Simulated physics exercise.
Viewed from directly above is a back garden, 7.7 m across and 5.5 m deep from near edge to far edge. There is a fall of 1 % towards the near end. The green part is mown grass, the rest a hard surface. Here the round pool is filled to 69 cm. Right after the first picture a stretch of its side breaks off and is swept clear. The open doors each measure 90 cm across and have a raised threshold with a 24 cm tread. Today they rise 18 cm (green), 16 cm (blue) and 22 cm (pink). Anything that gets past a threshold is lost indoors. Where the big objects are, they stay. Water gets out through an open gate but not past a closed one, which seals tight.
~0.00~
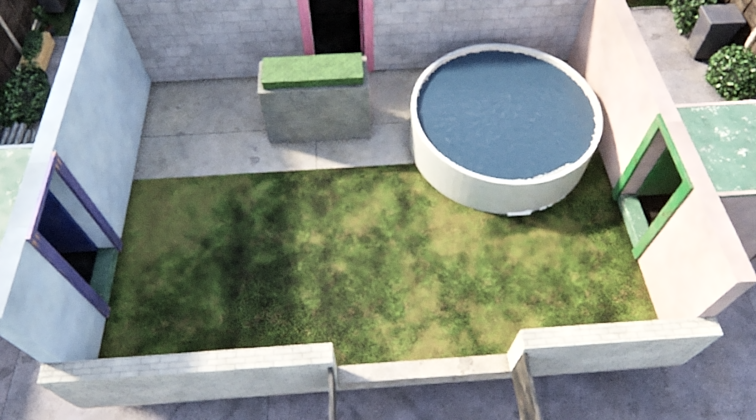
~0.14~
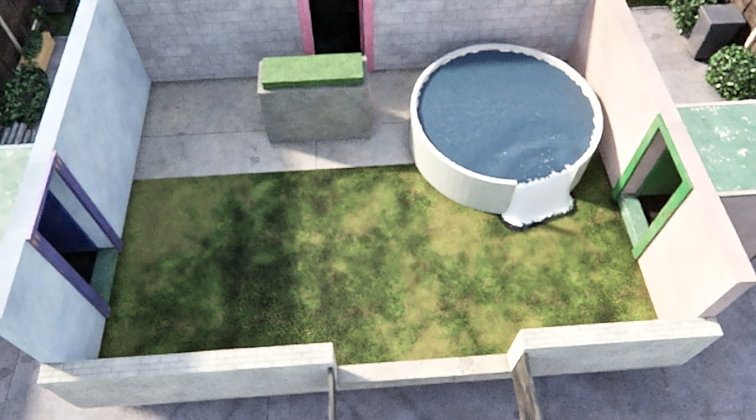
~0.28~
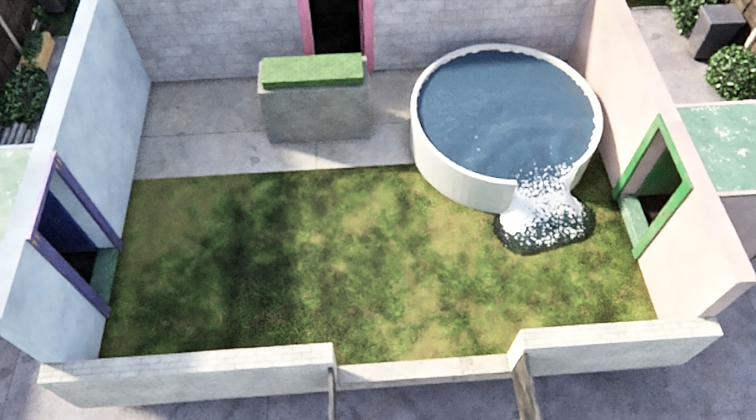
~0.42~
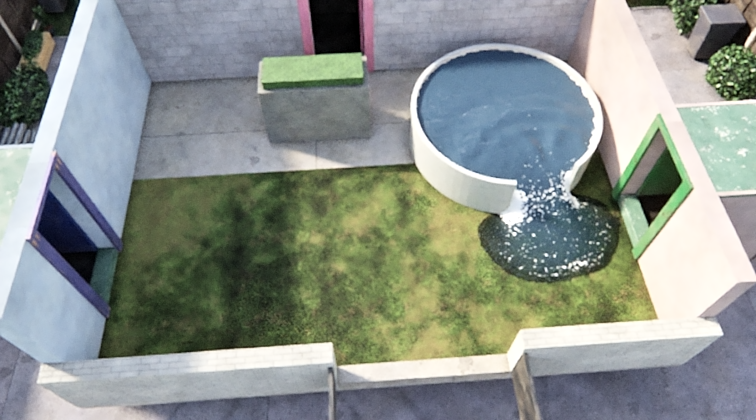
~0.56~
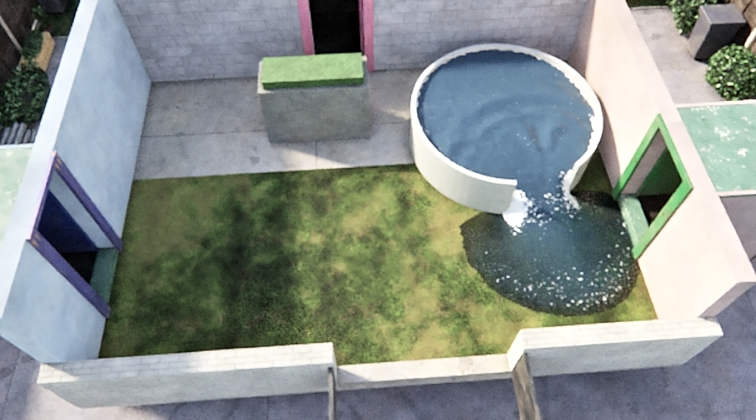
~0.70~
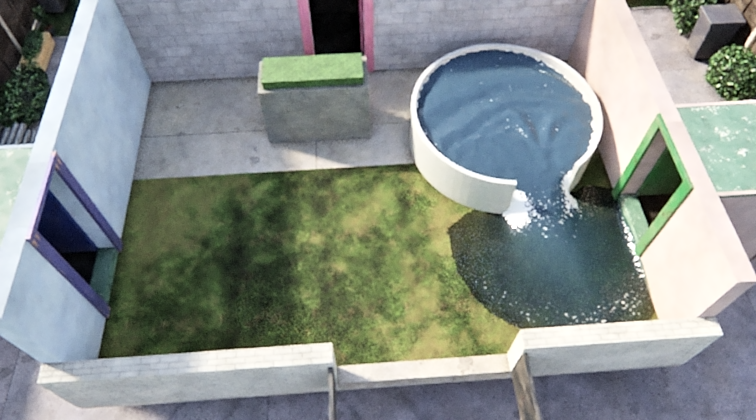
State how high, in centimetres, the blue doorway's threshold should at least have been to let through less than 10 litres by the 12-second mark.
At least some 7 cm.
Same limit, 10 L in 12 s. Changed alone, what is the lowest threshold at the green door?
Green: 25 cm.
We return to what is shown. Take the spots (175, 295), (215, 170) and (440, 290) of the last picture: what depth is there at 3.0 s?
I'd read roughly 0, 0 and 11 cm there.
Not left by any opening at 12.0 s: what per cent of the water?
Roughly 76 percent of the water remains.
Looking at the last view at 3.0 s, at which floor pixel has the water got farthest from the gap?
Around (341, 365).
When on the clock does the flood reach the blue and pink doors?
It reaches blue at 6.5 s, and pink at 8.0 s.
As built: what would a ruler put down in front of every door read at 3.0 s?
In cm: Green 22, blue 0, pink 0.
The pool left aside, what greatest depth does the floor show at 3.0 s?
Up to some 38 cm.
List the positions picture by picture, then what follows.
The first picture shows still water, 69 cm deep, in the round pool at (505, 111); the blue door at (84, 245) is dry.
In the second picture, the gap is at (540, 198), the front 0.3 m out at (567, 212); the back of the round pool holds 69 cm.
In the third picture, the gap is at (540, 198), the front 0.8 m out at (578, 238); the back of the round pool holds 69 cm.
In the fourth picture, the front is at (595, 266), 1.2 m from the gap at (540, 199); 2.0 m2 of floor is wet, 69 cm left at the back.
In the fifth picture, the gap is at (540, 198), the front 1.8 m out at (606, 304); the back of the round pool holds 69 cm.
In the sixth picture, water pours out at (540, 198) and has run 2.3 m, to a hidden place; about 6 cm deep outside, 68 cm at the back; the blue door at (84, 245), 6.5 m from the gap, is still 5.1 m from the nearest water.
After 1.4 s water covers 20 % of the floor, deepest (47 cm) near (654, 330); it has not reached the blue door.
After 3.0 s water covers 25 % of the floor, deepest (38 cm) near (645, 343); it has not reached the blue door.
After 12.0 s water covers 100 % of the floor, deepest (14 cm) near (554, 350); 9 cm at the blue door, 0 litres in over its 16 cm threshold.
At the blue door as built, the water arrived by 6.8 s and peaked near 9 cm at 10.0 s.
With a threshold of 6 cm, 19 litres would have come in within the 12 s; with 8 cm, 2 litres. So under 10 litres takes about 7 cm.
